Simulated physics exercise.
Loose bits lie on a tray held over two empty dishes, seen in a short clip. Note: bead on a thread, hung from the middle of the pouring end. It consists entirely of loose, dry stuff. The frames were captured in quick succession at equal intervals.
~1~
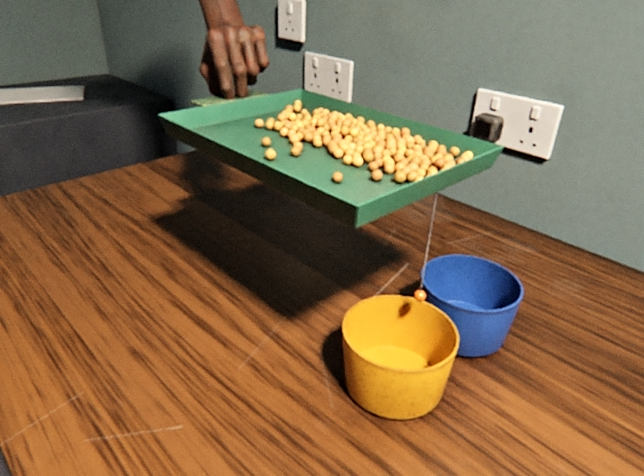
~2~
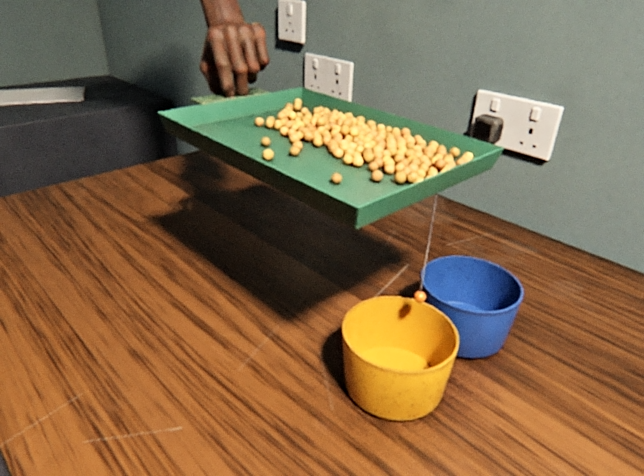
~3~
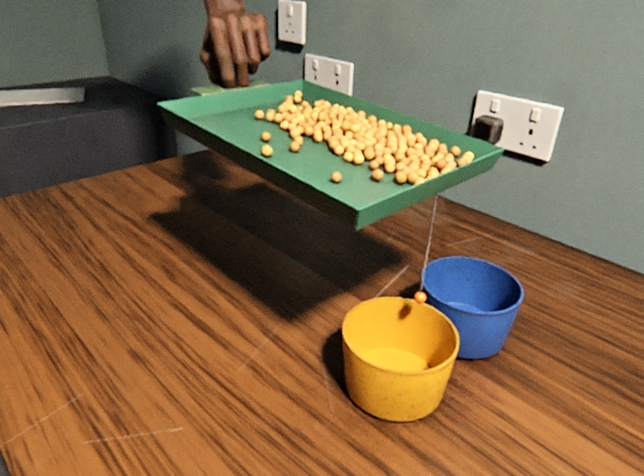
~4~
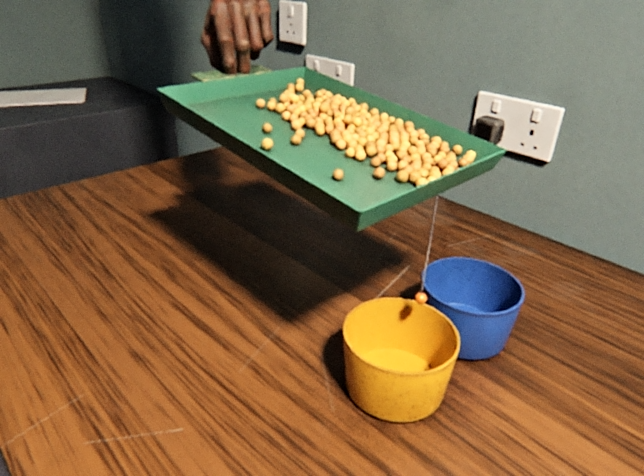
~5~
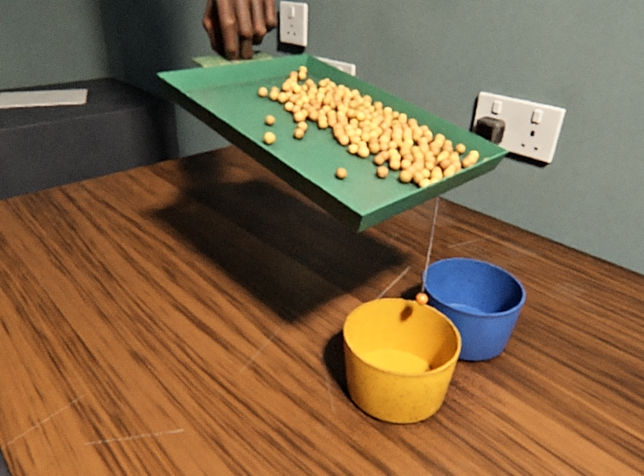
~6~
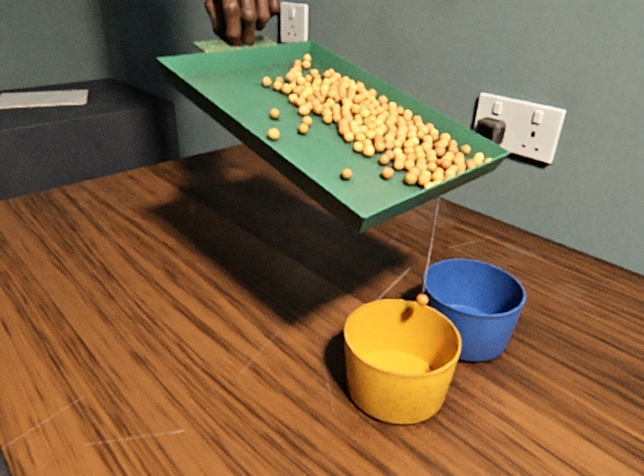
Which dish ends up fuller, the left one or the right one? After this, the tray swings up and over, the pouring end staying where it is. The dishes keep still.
The leftmost dish is going to catch more.
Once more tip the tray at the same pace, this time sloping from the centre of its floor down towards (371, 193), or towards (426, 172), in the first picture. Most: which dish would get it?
Try 1: The left-side dish; try 2: The right-side dish.
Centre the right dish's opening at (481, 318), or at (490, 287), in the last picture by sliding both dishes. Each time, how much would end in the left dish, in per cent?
I'd expect some 40 percent, and then some 40 percent.
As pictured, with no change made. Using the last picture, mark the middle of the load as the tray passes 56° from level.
The centre of the load shows up near (436, 164) in the last view.
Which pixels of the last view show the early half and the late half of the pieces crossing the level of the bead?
The early half goes through (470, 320), the late half through (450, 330).
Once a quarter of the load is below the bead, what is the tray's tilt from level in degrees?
Around 75° of tilt.
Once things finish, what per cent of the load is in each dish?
Around 20 in a hundred in the left dish and around 10 in a hundred in the right dish.
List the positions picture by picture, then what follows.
Corners of the pouring end near (357, 201) and (495, 146), level; middle of the load near (360, 140), round wooden beads; left dish near (443, 382); right dish near (510, 324); bead on its thread near (420, 296), in the first frame.
Corners of the pouring end near (358, 202) and (495, 147), level; middle of the load near (360, 139), in the second frame.
Corners of the pouring end near (358, 204) and (496, 148), tipped barely, level across its low end; middle of the load near (361, 136), in the third frame.
Corners of the pouring end near (360, 206) and (498, 149), tipped a little, level across its low end; middle of the load near (363, 129), in the fourth frame.
Corners of the pouring end near (362, 208) and (500, 150), tipped a little, level across its low end; middle of the load near (367, 124), in the fifth frame.
Corners of the pouring end near (364, 210) and (502, 151), tipped a little, level across its low end; middle of the load near (372, 120), near half on the move; left dish near (445, 387); right dish near (513, 328), in the sixth frame.
Shortly afterwards, tray tipped steeply; all but a few on the tray; only a few outside both; only a few in the air.
Next, tray tipped right over; a little on the tray; near a quarter in the left dish; a little in the right dish; near half outside both; near a quarter in the air.
Some moments later, tray tipped past a quarter turn; near a quarter in the left dish; a little in the right dish; near two thirds outside both.
In the end, tray tipped past a quarter turn; near a quarter in the left dish; a little in the right dish; near two thirds outside both.
